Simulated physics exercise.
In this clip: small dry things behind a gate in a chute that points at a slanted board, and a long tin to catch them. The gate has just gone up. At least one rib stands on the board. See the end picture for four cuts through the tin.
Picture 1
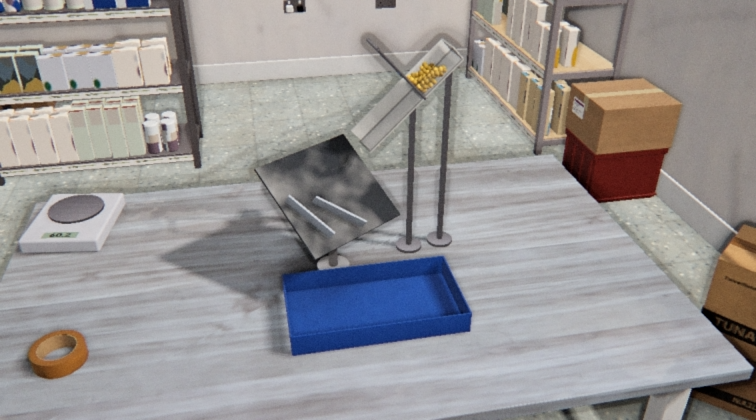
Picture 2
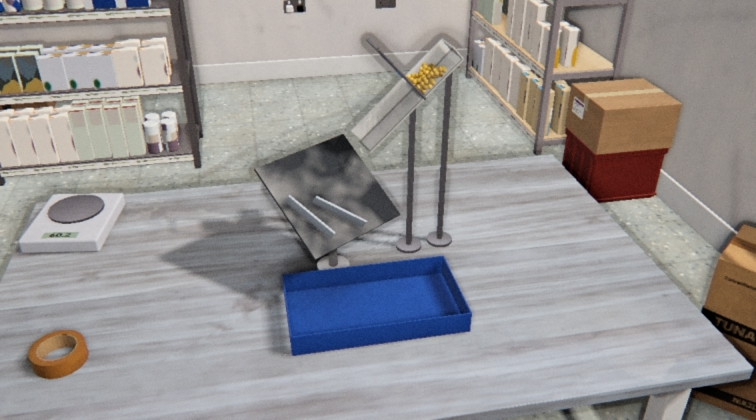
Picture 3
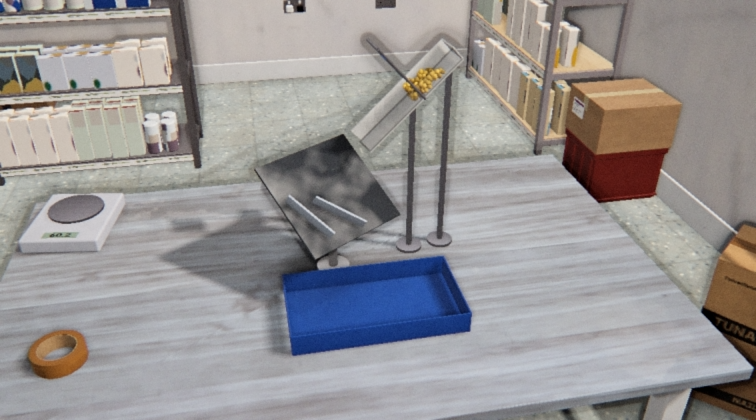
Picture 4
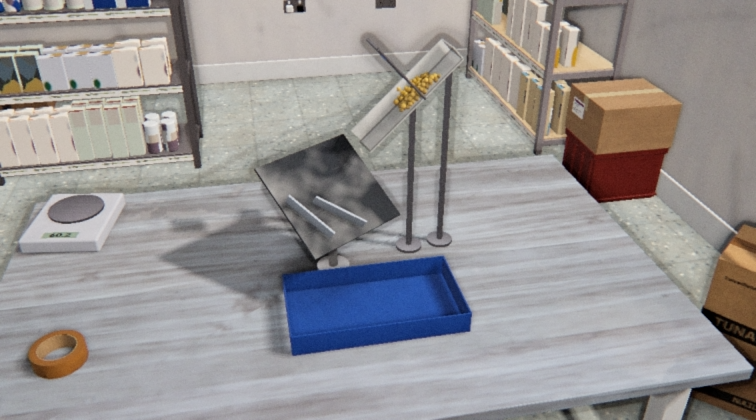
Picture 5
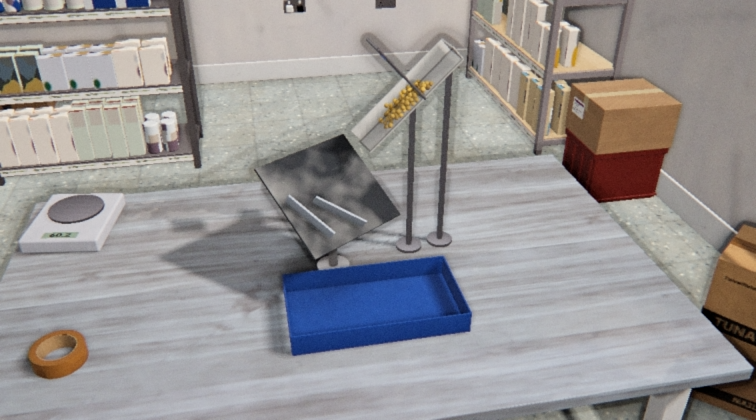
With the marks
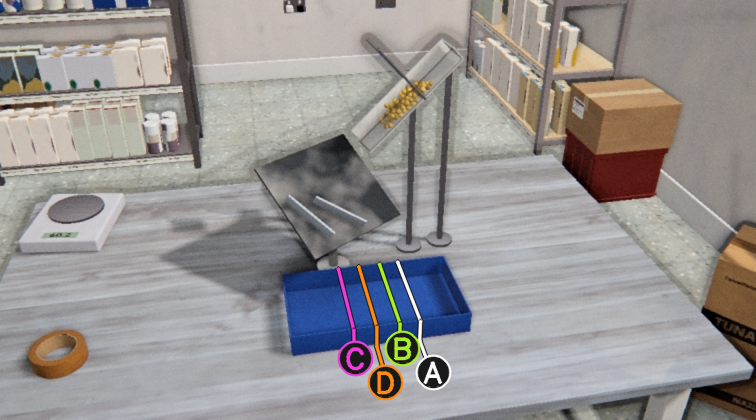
Small yellow balls slide partway down a sloping chute above a tilted board with two ribs.
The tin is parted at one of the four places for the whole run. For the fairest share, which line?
It is A.
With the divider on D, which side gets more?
Right.
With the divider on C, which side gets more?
Right.
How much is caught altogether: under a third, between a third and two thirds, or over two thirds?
Over two thirds.
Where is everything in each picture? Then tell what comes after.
In the first picture, load behind the gate (424, 76), puffed corn balls; lip of the chute (366, 146), sloping fairly steeply.
In the second picture, middle of the board (330, 192), tilted fairly steeply; middle of its low edge (360, 236); of its high edge (301, 150).
In the third picture, front corners of the tin (291, 337) and (471, 313), empty; front of the load (413, 99).
In the fourth picture, middle of the load (414, 89); its front (401, 110), roughly a third of the way to the lip; rib from (289, 195) to (335, 233); rib from (316, 197) to (367, 222).
In the fifth picture, middle of the load (407, 102); its front (386, 127), roughly two thirds of the way to the lip.
On the marked copy, line A crosses the front rim at (420, 320); line B crosses the front rim at (399, 323); line C crosses the front rim at (353, 329); line D crosses the front rim at (376, 326).
With A, of what is caught, roughly two thirds on the left of the divider, roughly a third on the right.
With B, of what is caught, about a tenth on the left of the divider, almost all on the right.
With C, of what is caught, not one piece on the left of the divider, every piece on the right.
With D, of what is caught, not one piece on the left of the divider, every piece on the right.
